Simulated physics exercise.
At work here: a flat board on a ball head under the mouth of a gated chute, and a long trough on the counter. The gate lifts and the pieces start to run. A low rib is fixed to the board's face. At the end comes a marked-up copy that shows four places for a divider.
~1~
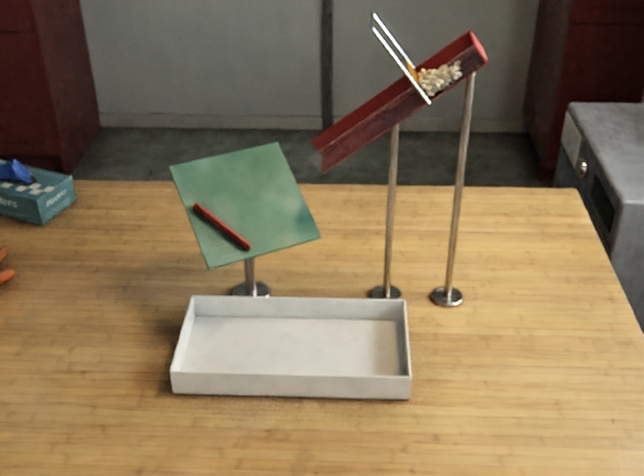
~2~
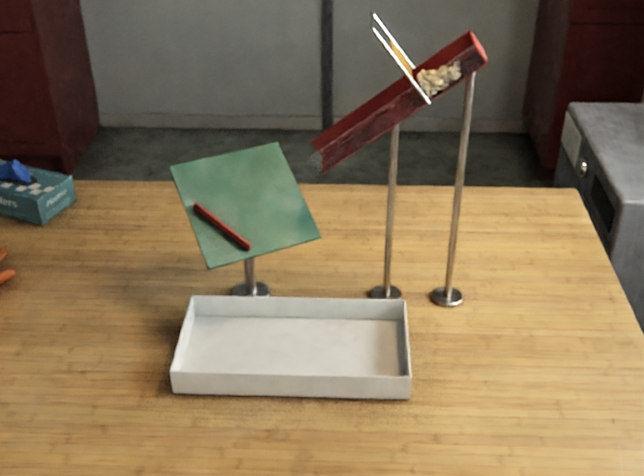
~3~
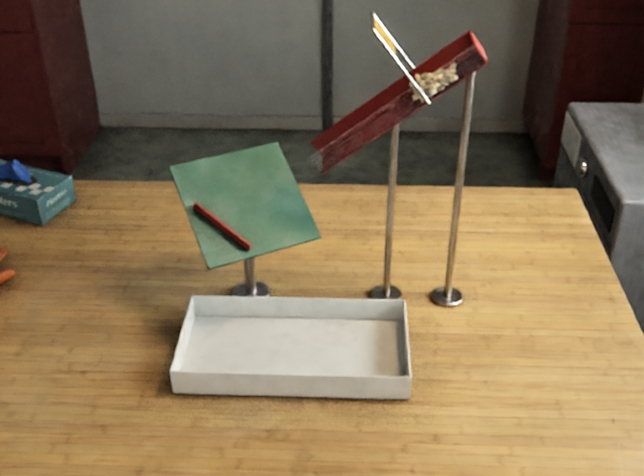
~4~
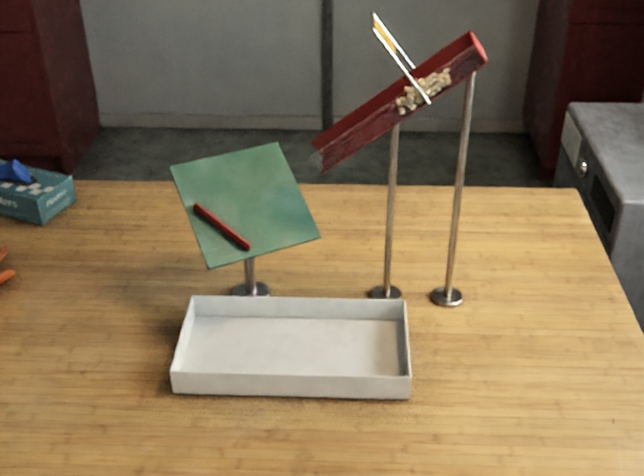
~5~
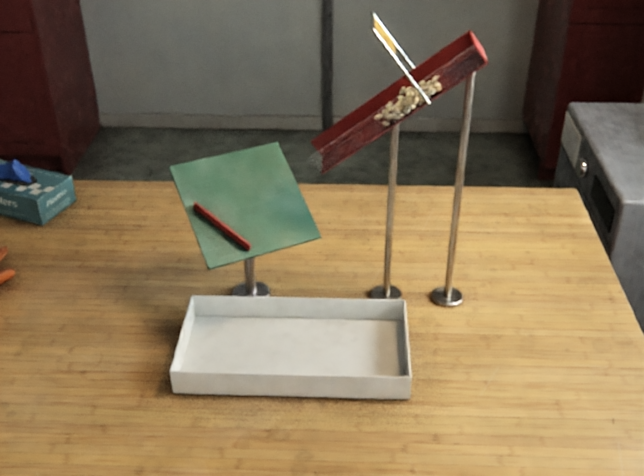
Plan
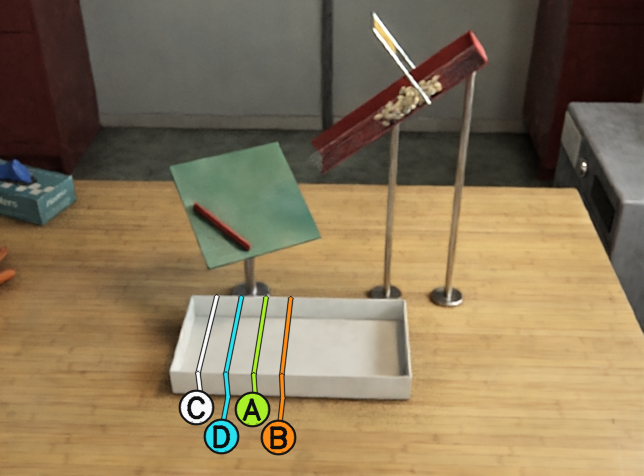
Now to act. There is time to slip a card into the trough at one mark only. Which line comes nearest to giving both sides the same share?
I would pick line B.
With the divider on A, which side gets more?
More lands on the right.
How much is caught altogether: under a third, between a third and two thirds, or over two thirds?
About that: Over two thirds.
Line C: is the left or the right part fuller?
The right side.
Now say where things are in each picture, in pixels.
Load behind the gate near (439, 80), white beans; lip of the chute near (322, 165), sloping fairly steeply, in the first picture.
Middle of the board near (245, 202), tilted fairly steeply; middle of its low edge near (267, 252); of its high edge near (225, 154), in the second picture.
Front corners of the trough near (171, 371) and (411, 377), empty; front of the load near (415, 98), in the third picture.
Middle of the load near (426, 90); its front near (399, 103), close to a quarter of the way to the lip; rib from (195, 202) to (251, 246), in the fourth picture.
Middle of the load near (414, 99); its front near (378, 117), close to a third of the way to the lip, in the fifth picture.
On the marked copy, line A crosses the front rim at (253, 373); line B crosses the front rim at (281, 374); line C crosses the front rim at (198, 372); line D crosses the front rim at (226, 373).
With A, of what is caught, a small share on the left of the divider, the bulk on the right.
With B, of what is caught, close to two thirds on the left of the divider, close to a third on the right.
With C, of what is caught, none at all on the left of the divider, the whole lot on the right.
With D, of what is caught, only a few on the left of the divider, all but a few on the right.
